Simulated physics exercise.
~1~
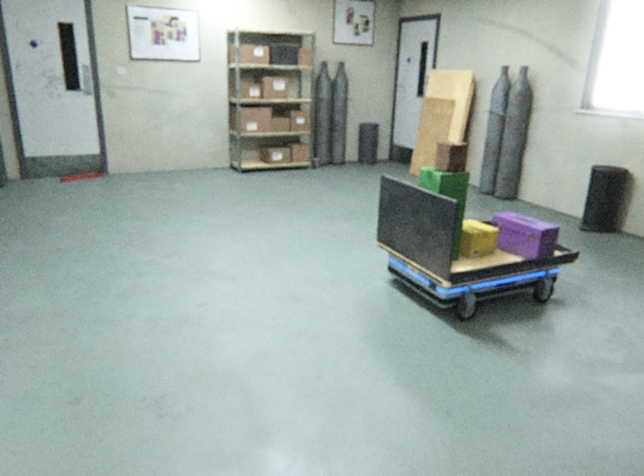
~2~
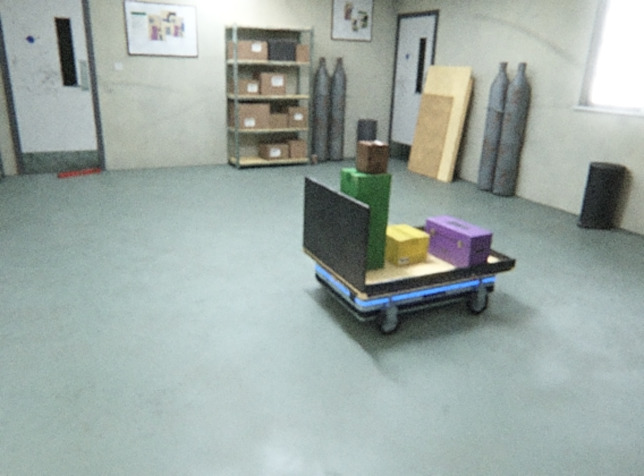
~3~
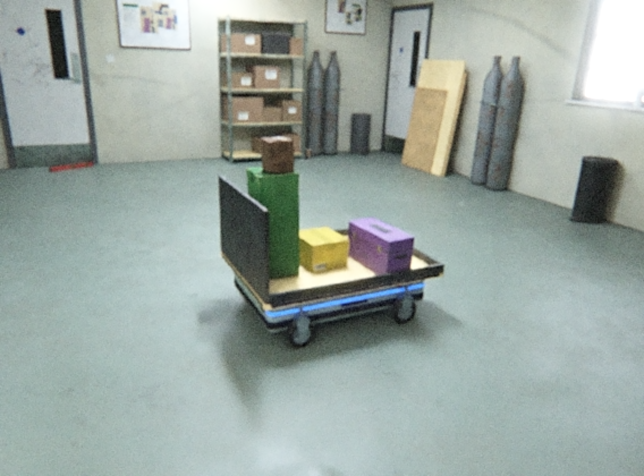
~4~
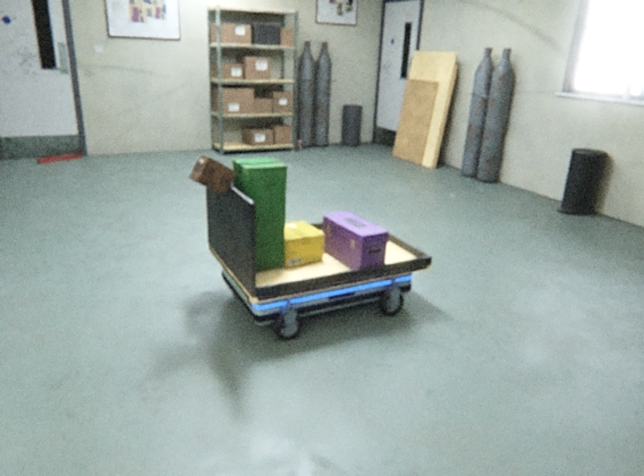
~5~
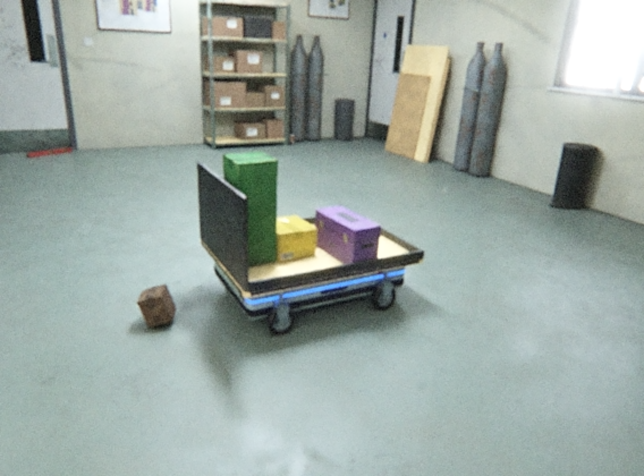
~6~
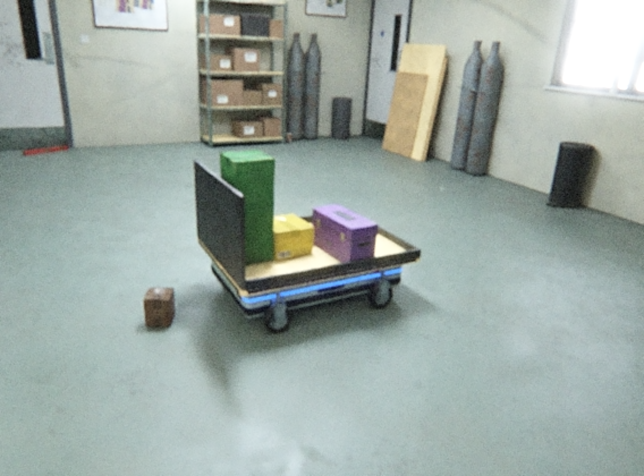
The clip opens on a low wheeled cart in a room with a grey-green floor, carrying a green box with a small brown parcel on top, a yellow box and a purple toolbox. The cart rolls left across the floor, its tall dark board leading, while the view pans slightly right. As the cart comes to a stop, the brown parcel slides off the green box and tips over the board. It drops to the floor and tumbles. At the end it rests on the floor left of the halted cart, while the green box still stands upright beside the yellow box and purple toolbox.
